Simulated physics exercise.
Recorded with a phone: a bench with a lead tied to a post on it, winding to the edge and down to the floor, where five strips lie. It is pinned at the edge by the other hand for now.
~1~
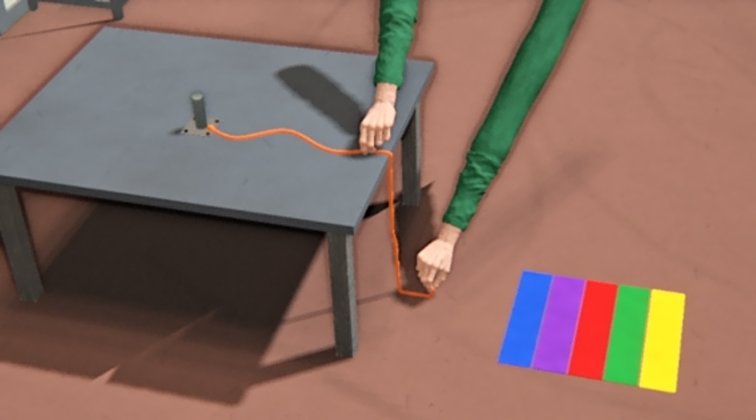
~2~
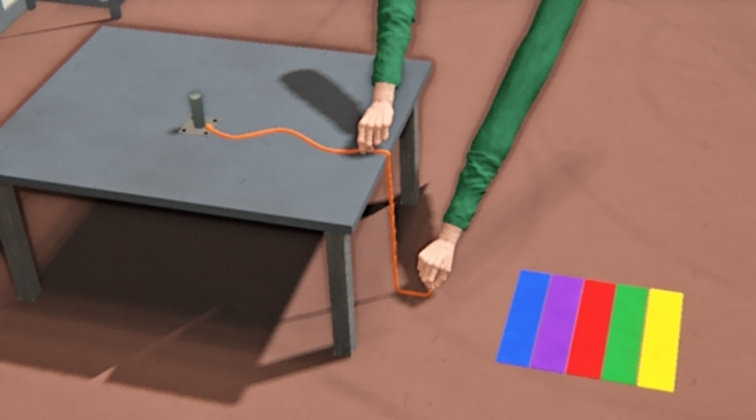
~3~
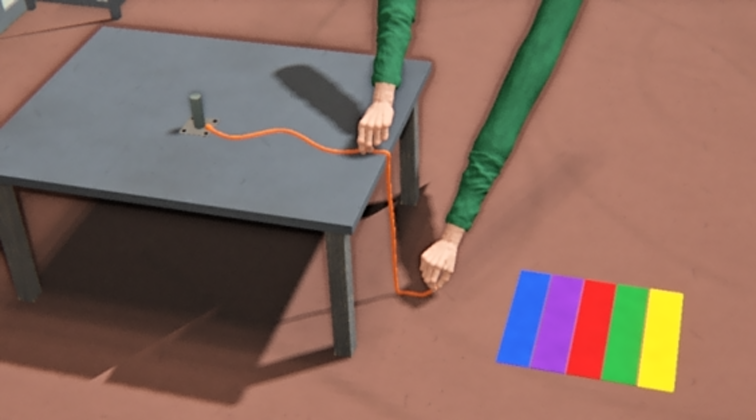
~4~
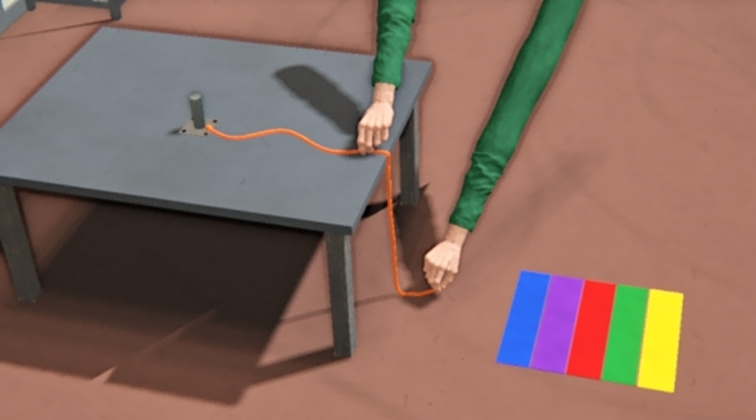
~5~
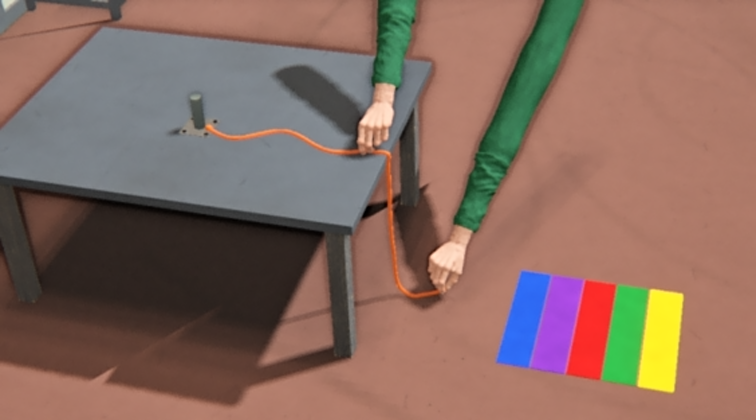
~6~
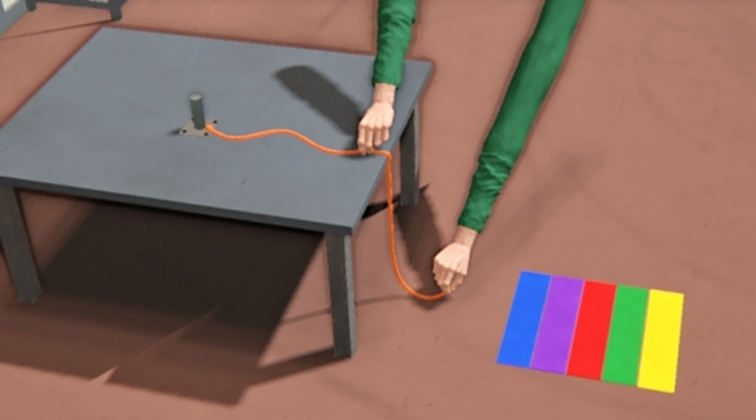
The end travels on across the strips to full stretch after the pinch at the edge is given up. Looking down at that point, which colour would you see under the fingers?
You would see purple.
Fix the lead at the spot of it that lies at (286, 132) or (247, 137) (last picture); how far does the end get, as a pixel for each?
(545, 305), (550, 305).
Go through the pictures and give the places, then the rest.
In the first picture, end (433, 287); blue (519, 347); purple (553, 353); red (588, 359); green (624, 365); yellow (659, 371).
In the second picture, end (433, 287); lead through (228, 137) (293, 133) (346, 152) (389, 178) (393, 229) (396, 281).
In the third picture, end (436, 288).
In the fourth picture, end (440, 288); lead through (228, 138) (293, 133) (346, 152) (388, 178) (392, 230) (396, 281).
In the fifth picture, end (445, 289).
In the sixth picture, end (449, 290); lead through (228, 138) (293, 134) (346, 153) (389, 179) (391, 230) (401, 281).
A little later, end near (489, 296); short of the strips.
Next, end near (531, 303); over blue.
When it is tight, end near (557, 307); over purple. It gets as far as the purple strip.
